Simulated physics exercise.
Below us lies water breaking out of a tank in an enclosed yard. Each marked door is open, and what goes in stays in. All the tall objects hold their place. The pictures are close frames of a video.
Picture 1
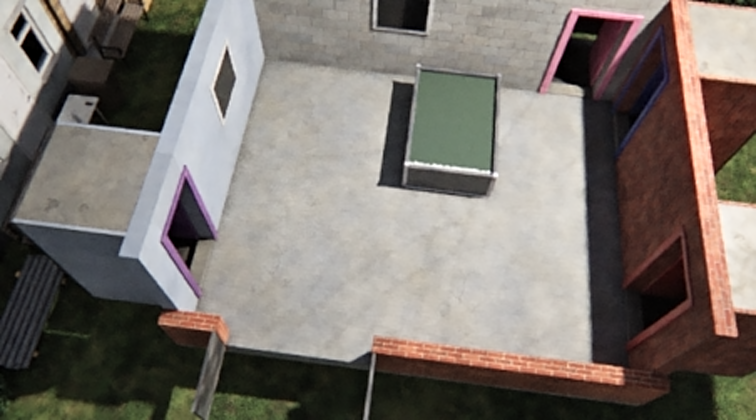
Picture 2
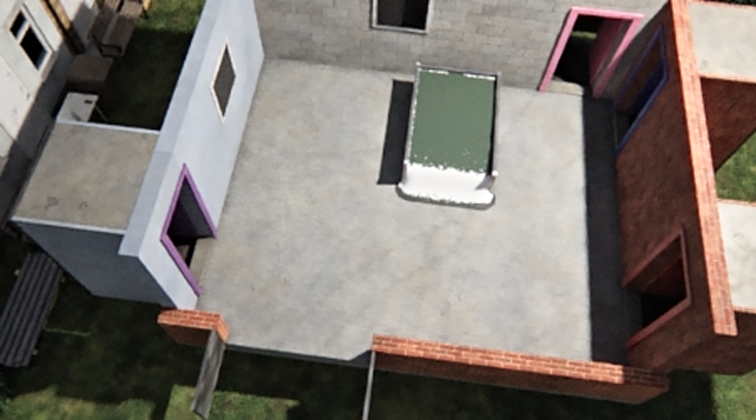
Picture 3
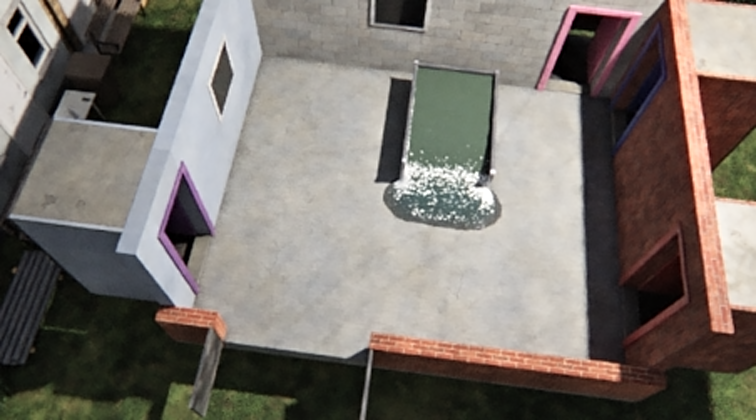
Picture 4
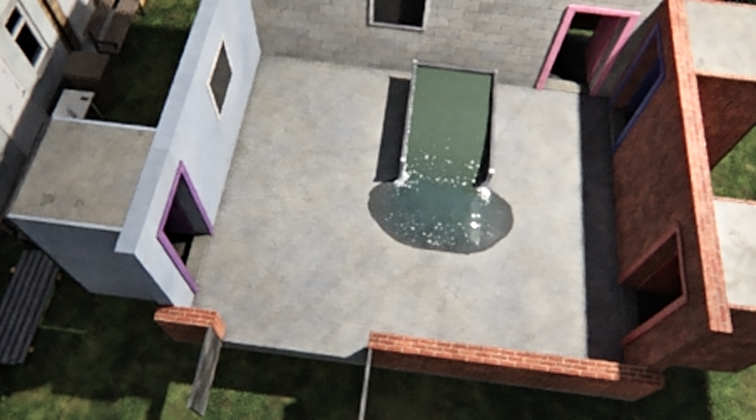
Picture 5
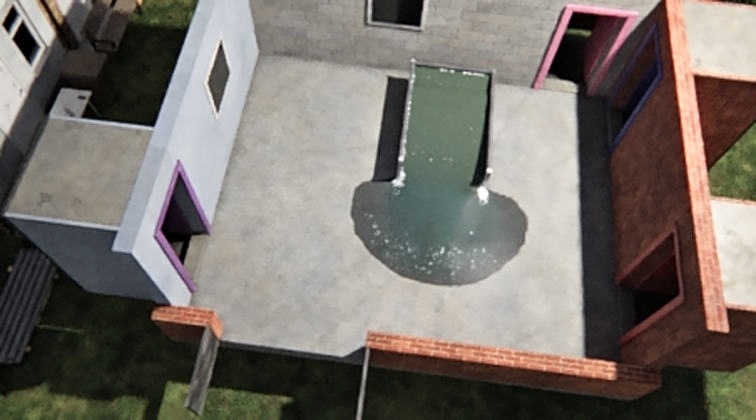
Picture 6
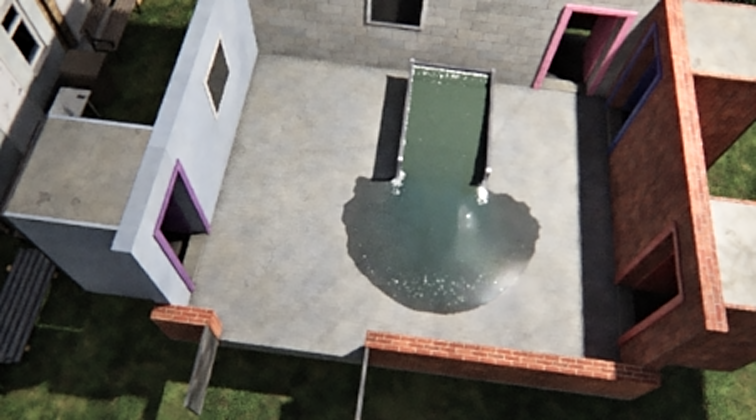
To begin with, greenish water sits in an open rectangular tank on the concrete floor of a walled yard. White, foamy water then bursts from the tank's near end and drops onto the floor. It spreads toward the low brick wall in a widening, rounded dark pool, its foam thinning to scattered flecks.
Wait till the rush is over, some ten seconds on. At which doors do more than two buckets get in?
In the end: The red door takes more than that; the purple door stays under that; the blue door stays under that; the pink door takes more than that.
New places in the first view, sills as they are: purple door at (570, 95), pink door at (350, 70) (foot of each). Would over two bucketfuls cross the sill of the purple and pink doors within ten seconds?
Then: Purple takes more, pink takes less.
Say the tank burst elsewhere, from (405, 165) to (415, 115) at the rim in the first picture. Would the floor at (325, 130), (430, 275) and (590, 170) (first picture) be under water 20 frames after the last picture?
One after the other: Flooded, free of water, no water.
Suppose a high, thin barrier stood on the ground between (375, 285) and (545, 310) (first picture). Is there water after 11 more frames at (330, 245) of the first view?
There: Under water.
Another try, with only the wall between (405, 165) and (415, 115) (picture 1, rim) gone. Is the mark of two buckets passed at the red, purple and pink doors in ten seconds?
The red one is under, the purple one takes more, the pink one holds.
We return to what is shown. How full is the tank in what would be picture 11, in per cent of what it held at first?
About 54 per cent.
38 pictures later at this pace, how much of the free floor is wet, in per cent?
Near 70 in a hundred.
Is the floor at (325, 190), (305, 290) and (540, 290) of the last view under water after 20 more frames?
One after the other: Dry, wet, under water.
A moment on, water covers 30 % of the floor; the red door not reached, the purple door not reached, the blue door not reached, the pink door not reached.
Next, water covers 40 % of the floor; the red door wet at the sill, nothing in, the purple door not reached, the blue door not reached, the pink door not reached.
Then, water covers 45 % of the floor; the red door over two buckets in, the purple door not reached, the blue door not reached, the pink door not reached.
Later, water covers 70 % of the floor; the red door far over two buckets in, the purple door under two buckets in, the blue door wet at the sill, nothing in, the pink door under two buckets in.
In the end, water covers 80 % of the floor; the red door far over two buckets in, the purple door under two buckets in, the blue door wet at the sill, nothing in, the pink door over two buckets in.
